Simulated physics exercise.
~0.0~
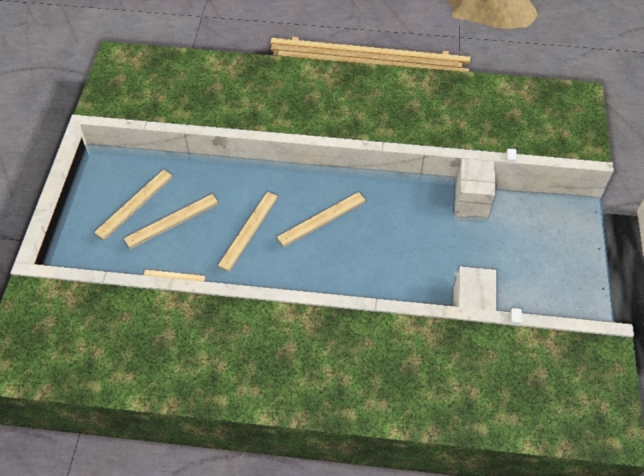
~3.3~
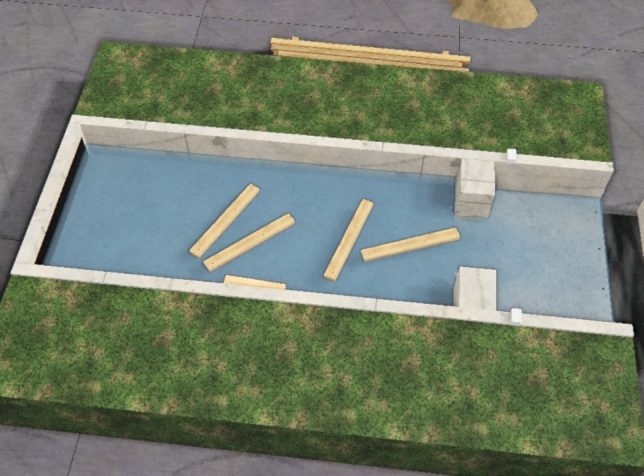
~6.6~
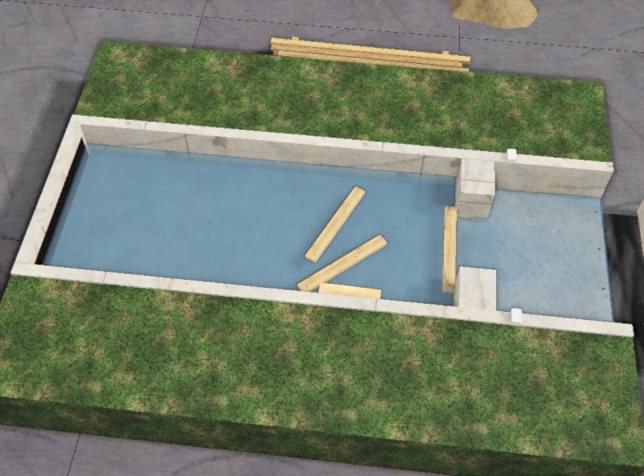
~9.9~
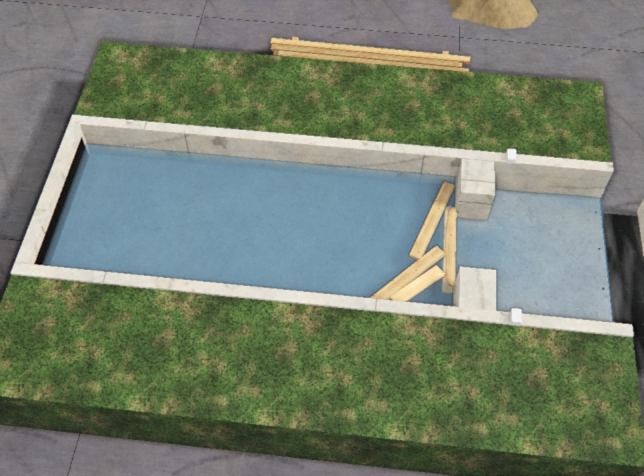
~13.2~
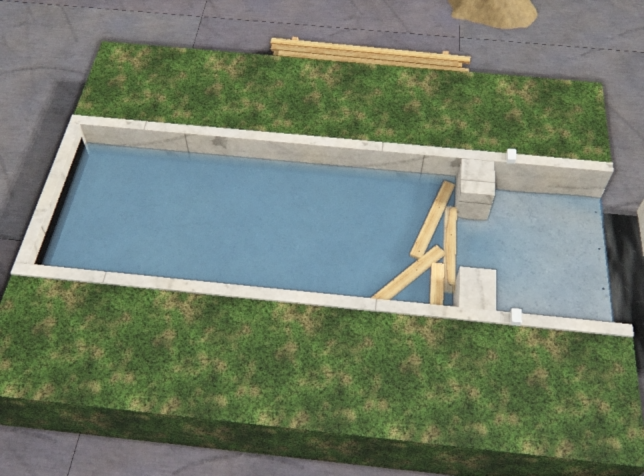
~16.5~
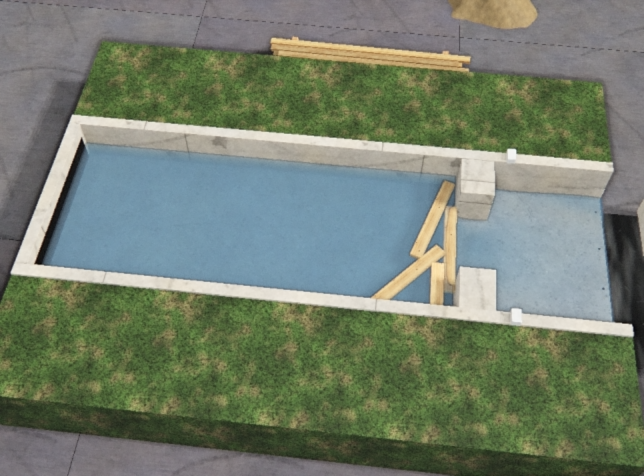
Loose wooden planks drifted right along a water-filled channel between two grassy banks, and one slipped out of sight while another came to rest across the gap between the pale blocks. The remaining three piled up against it, and the jam finally lay still.
